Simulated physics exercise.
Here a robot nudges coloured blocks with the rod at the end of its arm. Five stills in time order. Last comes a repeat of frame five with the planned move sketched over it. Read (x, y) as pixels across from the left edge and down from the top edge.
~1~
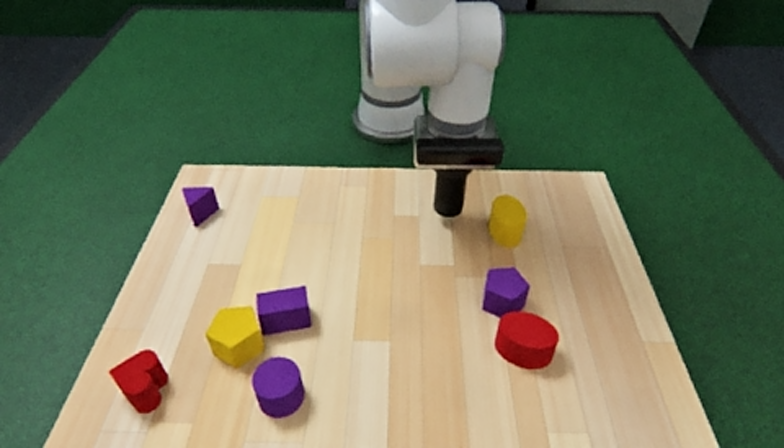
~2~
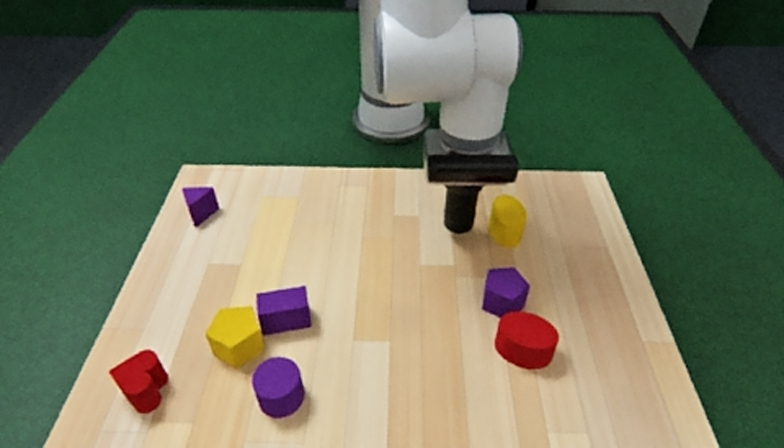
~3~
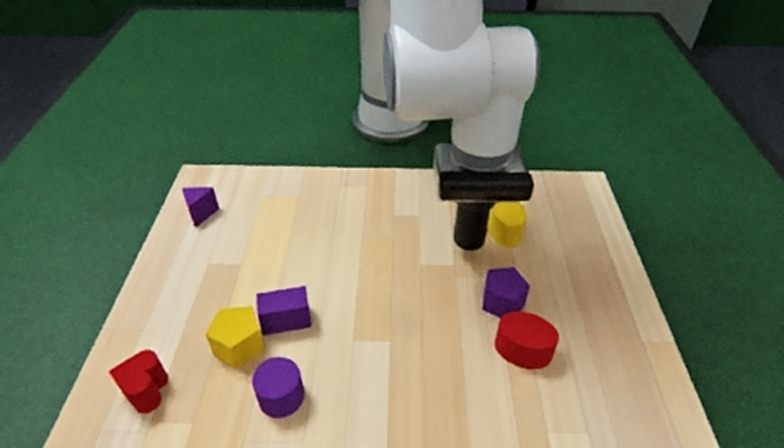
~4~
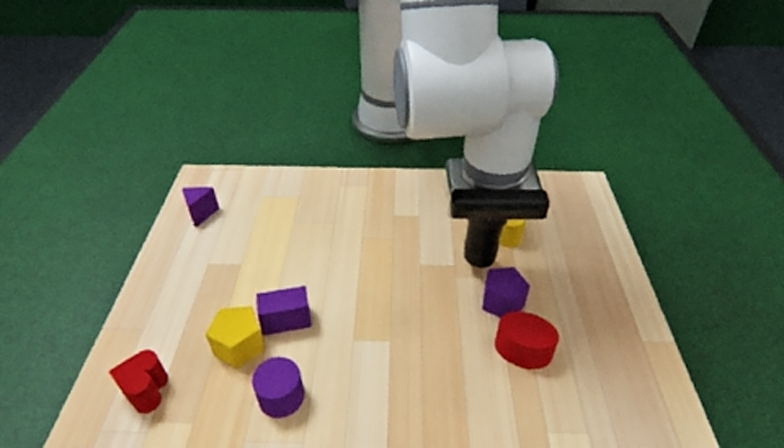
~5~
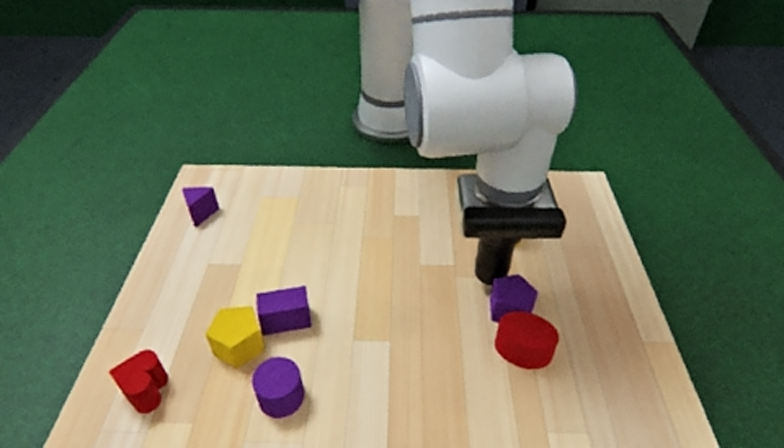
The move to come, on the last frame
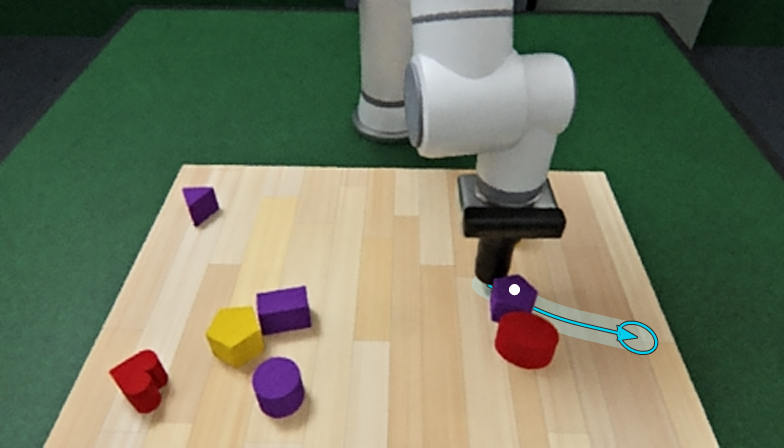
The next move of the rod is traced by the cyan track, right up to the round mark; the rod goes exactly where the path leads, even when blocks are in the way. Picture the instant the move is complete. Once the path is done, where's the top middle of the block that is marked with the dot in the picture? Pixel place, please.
Its top centre is at about (576, 331).
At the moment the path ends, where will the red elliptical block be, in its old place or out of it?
From what I can tell, it won't keep its place.
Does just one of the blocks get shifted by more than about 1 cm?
Answer: No.
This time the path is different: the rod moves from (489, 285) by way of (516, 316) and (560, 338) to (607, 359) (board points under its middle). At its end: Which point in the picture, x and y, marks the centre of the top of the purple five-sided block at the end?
I'd place it at (598, 366), taking the centre of its top.
The drawn path runs from (489, 285) by way of (557, 318) to (637, 337); the dot is on the purple five-sided block.
What follows on the original path. One third of the way, rod (538, 297); purple five-sided block (560, 318), turned 15° clockwise; red elliptical block (532, 341), turned 15° clockwise.
Two thirds of the way, rod (588, 314); purple five-sided block (576, 331), turned 35° clockwise; red elliptical block (532, 341), turned 15° clockwise.
At the end, rod (643, 326); yellow elliptical block not moved; purple five-sided block (576, 331), turned 35° clockwise; red elliptical block (532, 341), turned 15° clockwise.
